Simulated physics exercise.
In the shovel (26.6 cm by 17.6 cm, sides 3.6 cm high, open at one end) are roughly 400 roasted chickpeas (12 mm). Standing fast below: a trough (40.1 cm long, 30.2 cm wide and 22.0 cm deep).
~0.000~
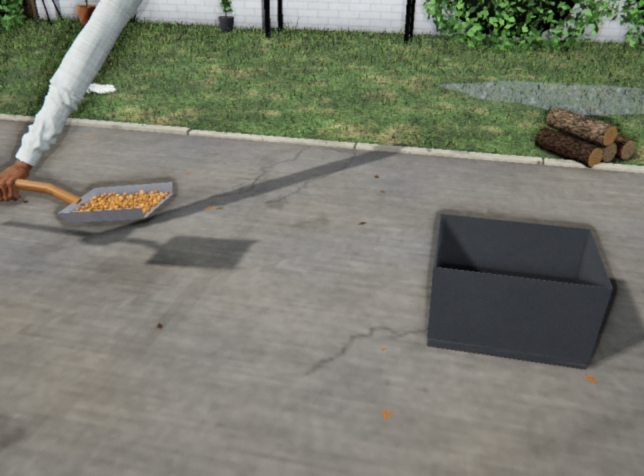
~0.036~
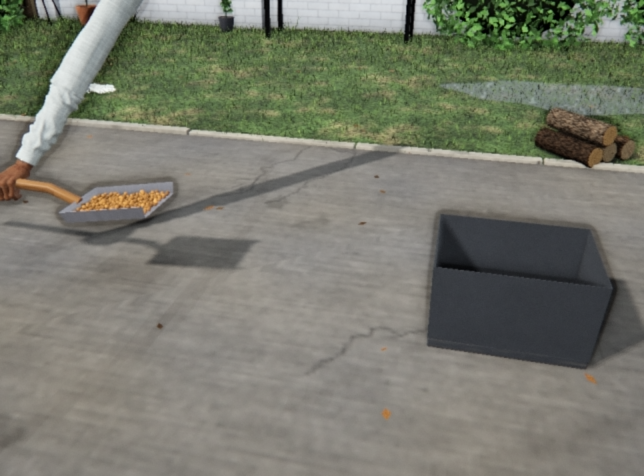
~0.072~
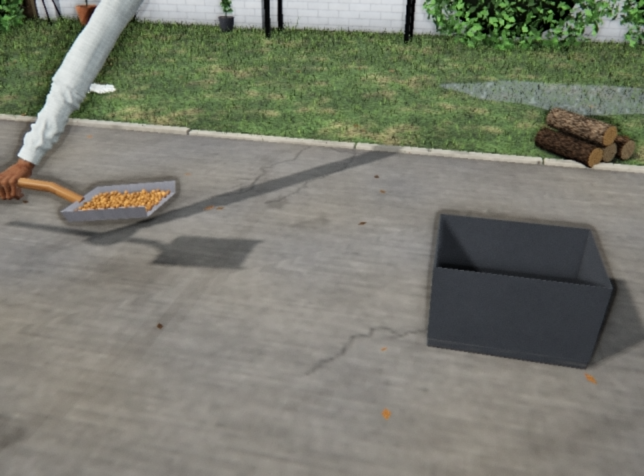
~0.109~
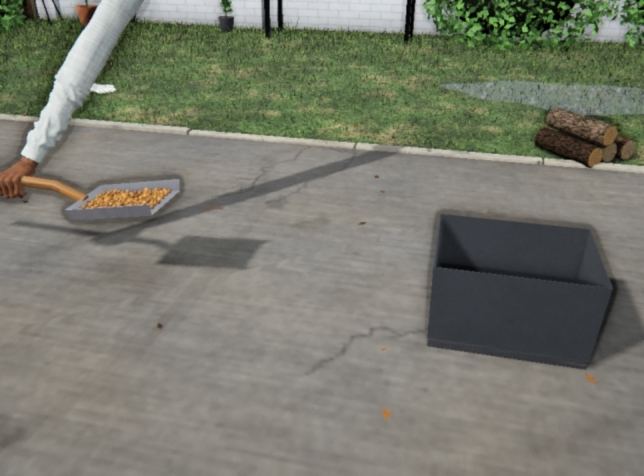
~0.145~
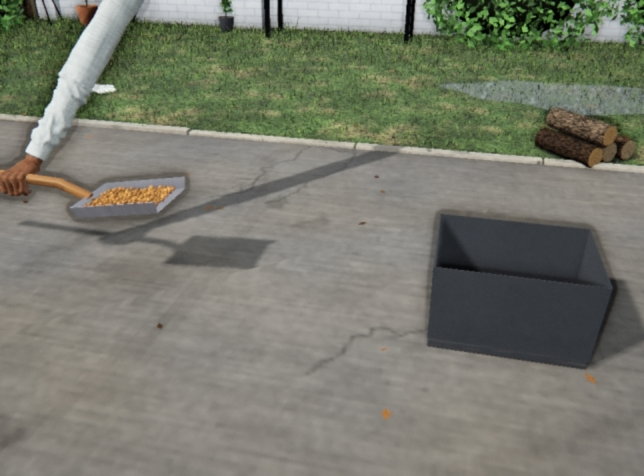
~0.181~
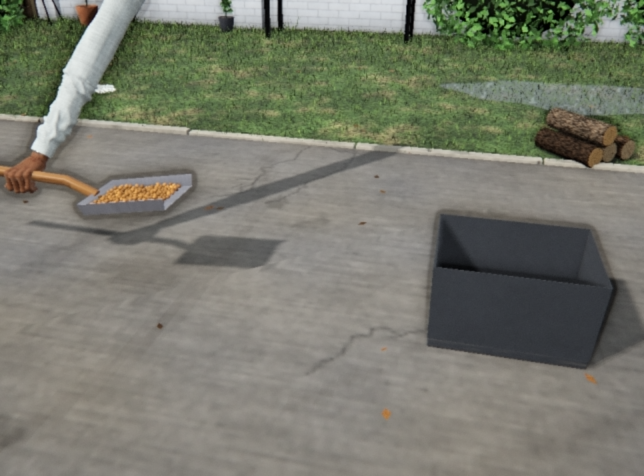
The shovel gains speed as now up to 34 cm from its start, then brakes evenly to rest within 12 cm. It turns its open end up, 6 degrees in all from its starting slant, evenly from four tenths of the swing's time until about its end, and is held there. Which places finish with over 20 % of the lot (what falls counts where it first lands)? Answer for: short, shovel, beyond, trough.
Short: Yes, shovel: Yes, beyond: No, trough: No.
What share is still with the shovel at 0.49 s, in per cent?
Roughly 95 per cent.
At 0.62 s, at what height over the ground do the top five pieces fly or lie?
Roughly 50 cm.
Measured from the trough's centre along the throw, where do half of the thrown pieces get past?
Some 30 cm short of it.
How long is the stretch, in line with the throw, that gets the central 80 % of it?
Roughly 25 cm.
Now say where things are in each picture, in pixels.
Shovel at (99, 211); tilt 10 degrees; moved 0.0 cm; low side left; open edge at (161, 205); middle of the load at (118, 203); trough at (517, 247), in the first picture.
Shovel at (100, 211); tilt 10 degrees; moved 0.3 cm; low side left; open edge at (162, 205); middle of the load at (118, 203), in the second picture.
Shovel at (103, 210); tilt 10 degrees; moved 1.2 cm; low side left; open edge at (164, 204); middle of the load at (119, 202), in the third picture.
Shovel at (106, 208); tilt 10 degrees; moved 2.8 cm; low side left; open edge at (168, 202); middle of the load at (122, 201), in the fourth picture.
Shovel at (112, 206); tilt 10 degrees; moved 4.9 cm; low side left; open edge at (174, 200); middle of the load at (126, 198), in the fifth picture.
Shovel at (119, 203); tilt 10 degrees; moved 7.6 cm; low side left; open edge at (181, 197); middle of the load at (133, 195); trough at (517, 247). Its speed is now 0.86 m/s, in the sixth picture.
After 0.35 s, tilt 12 degrees; shovel 100 %; middle of all pieces near (187, 176).
After 0.49 s, tilt 15 degrees; shovel 95 %, in the air 5 %; middle of all pieces near (252, 155).
Then, at 0.62 s, tilt 16 degrees; shovel 55 %, in the air 45 %; middle of all pieces near (291, 154).
After 0.74 s, tilt 16 degrees; shovel 50 %, in the air 50 %; middle of all pieces near (313, 177).
In the end, at 2.6 s, short 50 %, shovel 50 %, beyond 0 %, trough 0 %.
